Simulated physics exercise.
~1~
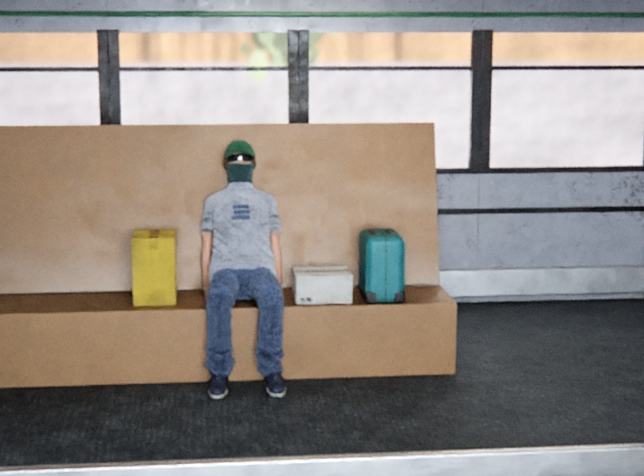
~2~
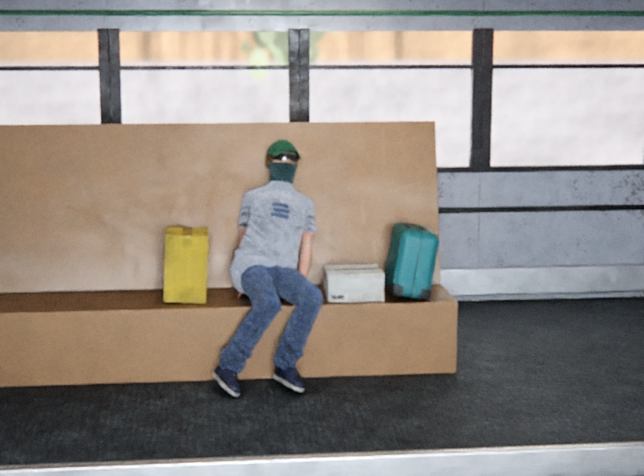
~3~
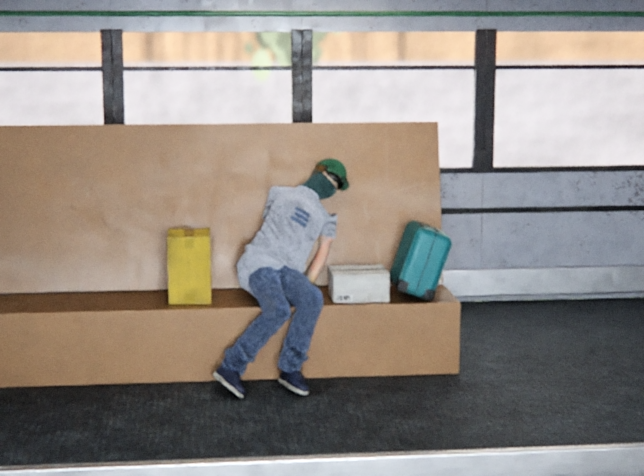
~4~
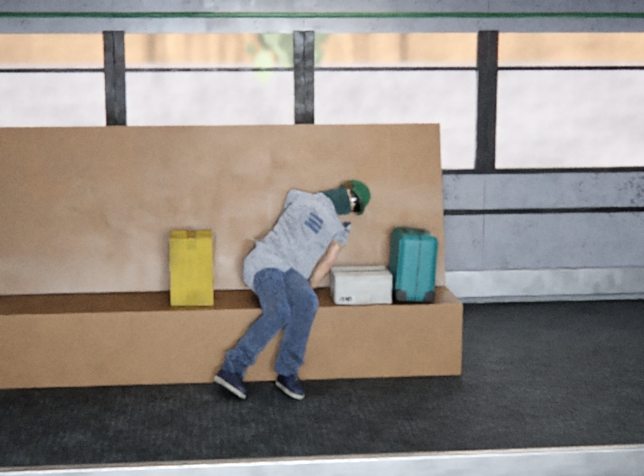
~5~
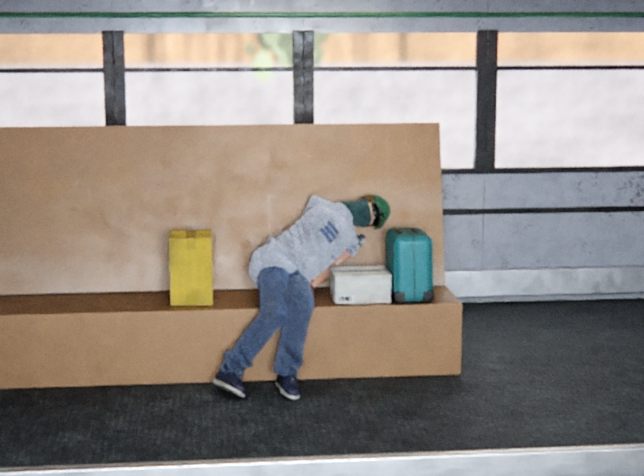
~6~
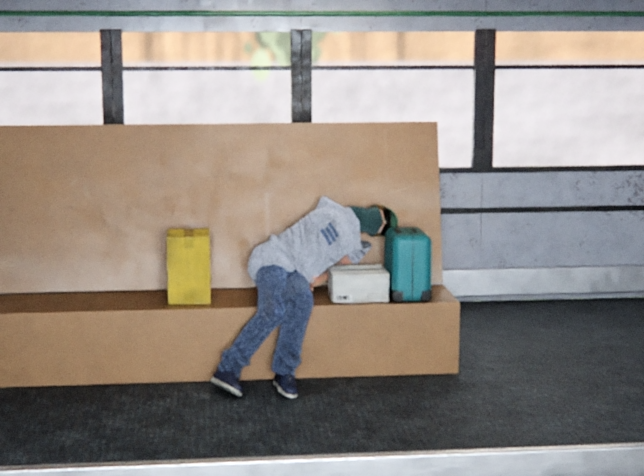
A slumped commuter in a green cap slides right along a bench with a yellow pack, white carton and teal case, which also shift right, the case tilting and then settling upright; the commuter topples sideways over the carton, head ending against the case, all still on the bench.
